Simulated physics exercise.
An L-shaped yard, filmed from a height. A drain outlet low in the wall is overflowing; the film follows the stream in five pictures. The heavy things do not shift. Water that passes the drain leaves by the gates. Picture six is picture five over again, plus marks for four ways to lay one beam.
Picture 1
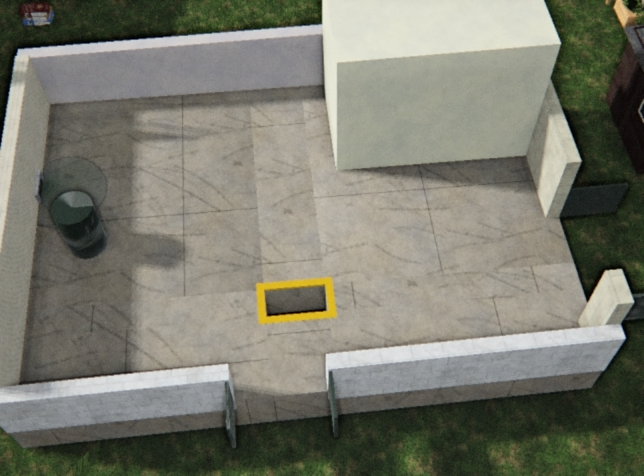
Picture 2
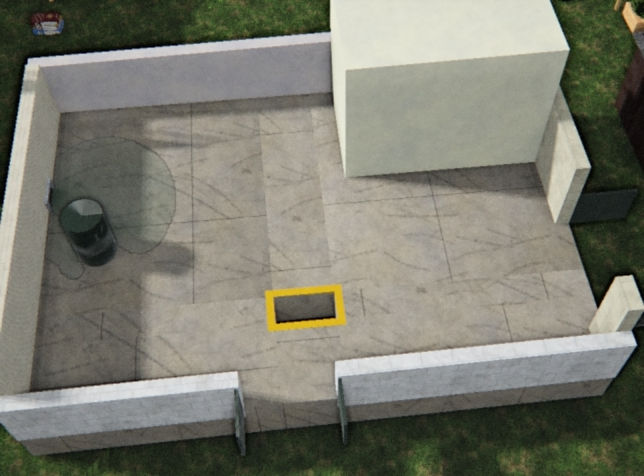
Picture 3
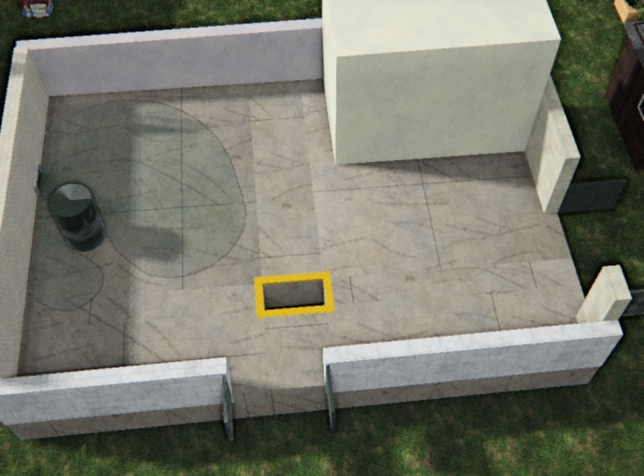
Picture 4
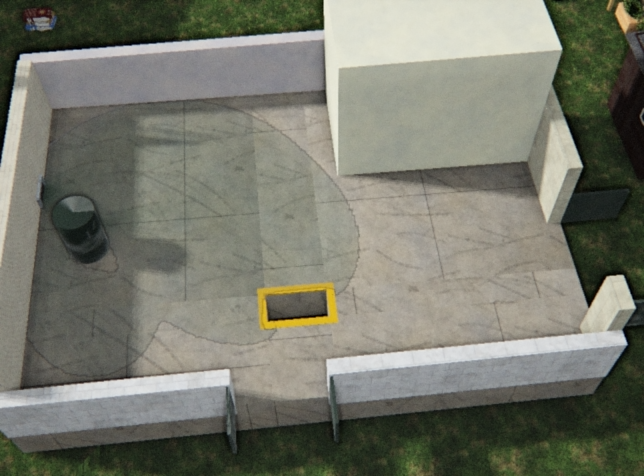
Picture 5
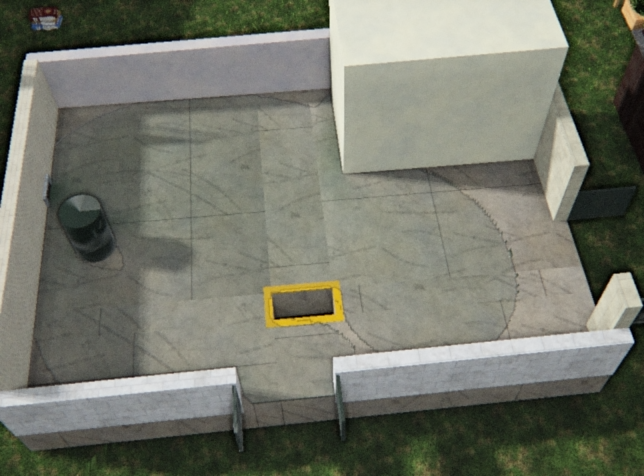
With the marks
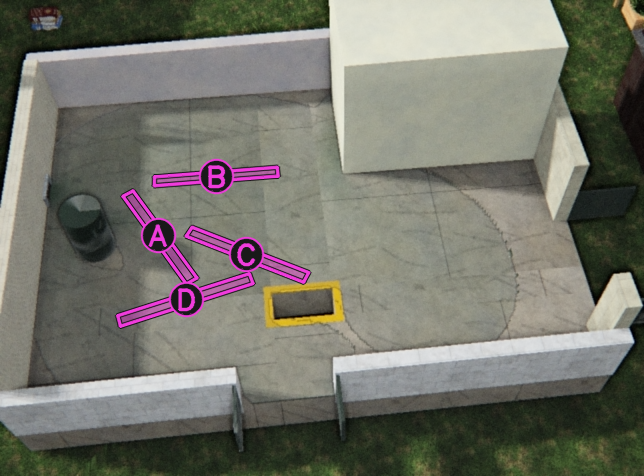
A walled yard gradually floods as water spreads rightward from the left, reaching the yellow-edged gully.
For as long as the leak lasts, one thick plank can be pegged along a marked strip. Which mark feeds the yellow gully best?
Place B does it best.
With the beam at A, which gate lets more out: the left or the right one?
More leaves on the right.
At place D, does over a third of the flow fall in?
No.
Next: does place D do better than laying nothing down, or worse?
Worse.
In magenta, A from (128, 193) to (191, 281); B from (154, 181) to (277, 171); C from (189, 231) to (306, 277); D from (119, 320) to (251, 278).
If A is chosen, about 11 % of the stream goes into the yellow gully, about 89 % out by the gates.
If B is chosen, about 20 % of the stream goes into the yellow gully, about 80 % out by the gates.
If C is chosen, about 11 % of the stream goes into the yellow gully, about 89 % out by the gates.
If D is chosen, about 13 % of the stream goes into the yellow gully, about 87 % out by the gates.
